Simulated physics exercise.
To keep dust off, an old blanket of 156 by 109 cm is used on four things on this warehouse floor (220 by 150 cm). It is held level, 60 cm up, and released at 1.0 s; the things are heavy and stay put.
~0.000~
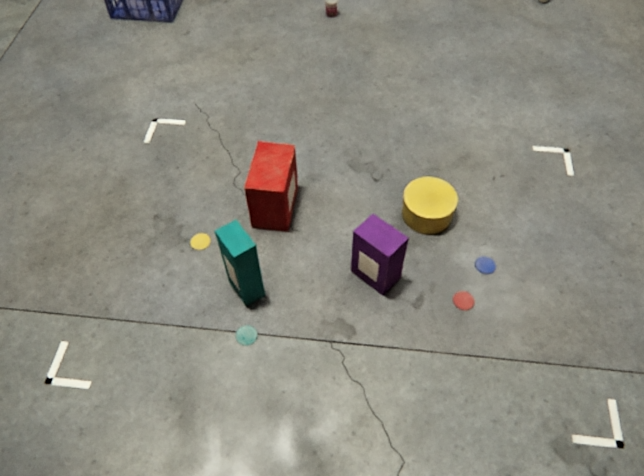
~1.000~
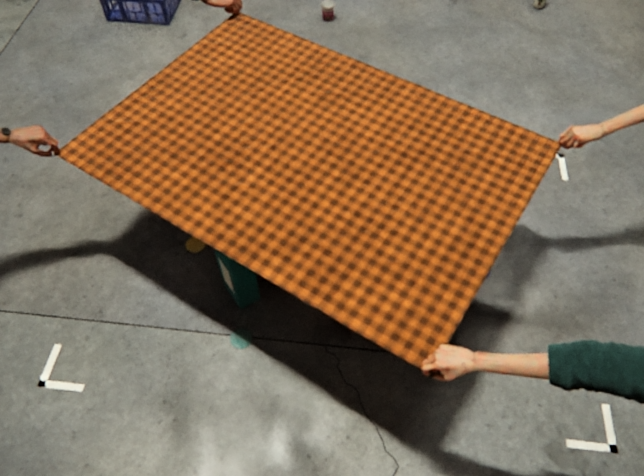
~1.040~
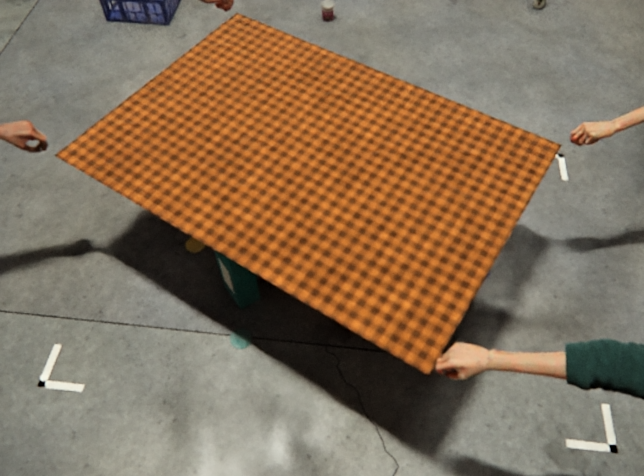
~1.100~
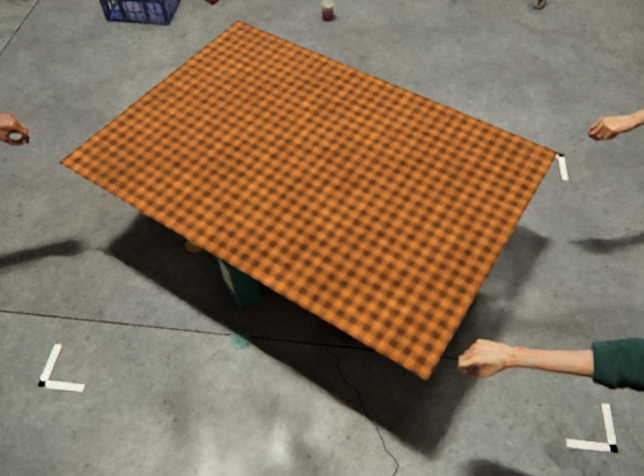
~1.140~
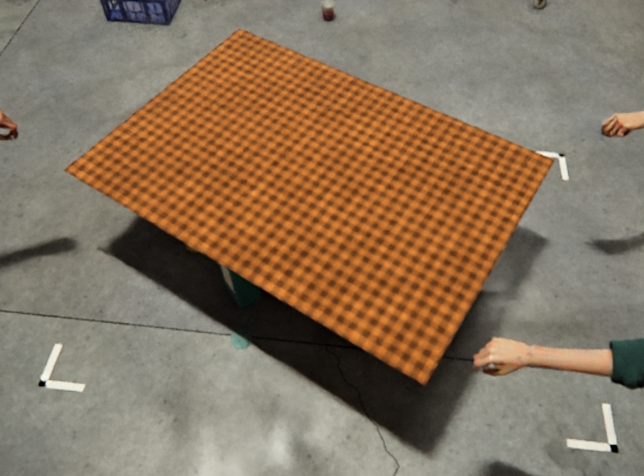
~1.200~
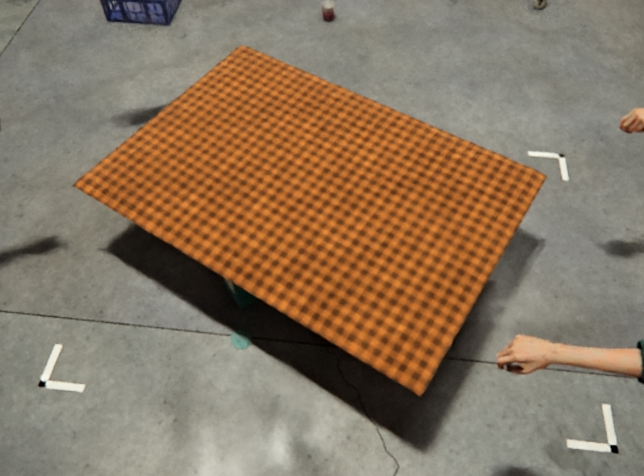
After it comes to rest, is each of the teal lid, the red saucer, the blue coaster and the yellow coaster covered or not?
The teal lid still shows, the red saucer stays uncovered, the blue coaster remains in the open, the yellow coaster vanishes under it.
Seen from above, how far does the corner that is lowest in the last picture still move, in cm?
About 20 cm.
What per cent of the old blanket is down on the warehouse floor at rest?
About 15 %.
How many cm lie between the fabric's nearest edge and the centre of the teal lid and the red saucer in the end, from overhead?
Roughly 6 cm, 10 cm.
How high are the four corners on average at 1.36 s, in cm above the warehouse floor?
About 8 cm.
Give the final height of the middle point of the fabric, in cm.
About 28 cm.
After 1.4 s, 0 % of it is down, spanning 172 by 158 cm, above blue coaster, yellow coaster, red saucer.
After 1.5 s, 10 % of it is down, spanning 153 by 141 cm, above yellow coaster.
After 1.7 s, 10 % of it is down, spanning 140 by 142 cm, above yellow coaster.
After 1.8 s, 15 % of it is down, spanning 139 by 140 cm, above yellow coaster.
After 3.3 s, 15 % of it is down, spanning 139 by 138 cm, above yellow coaster.
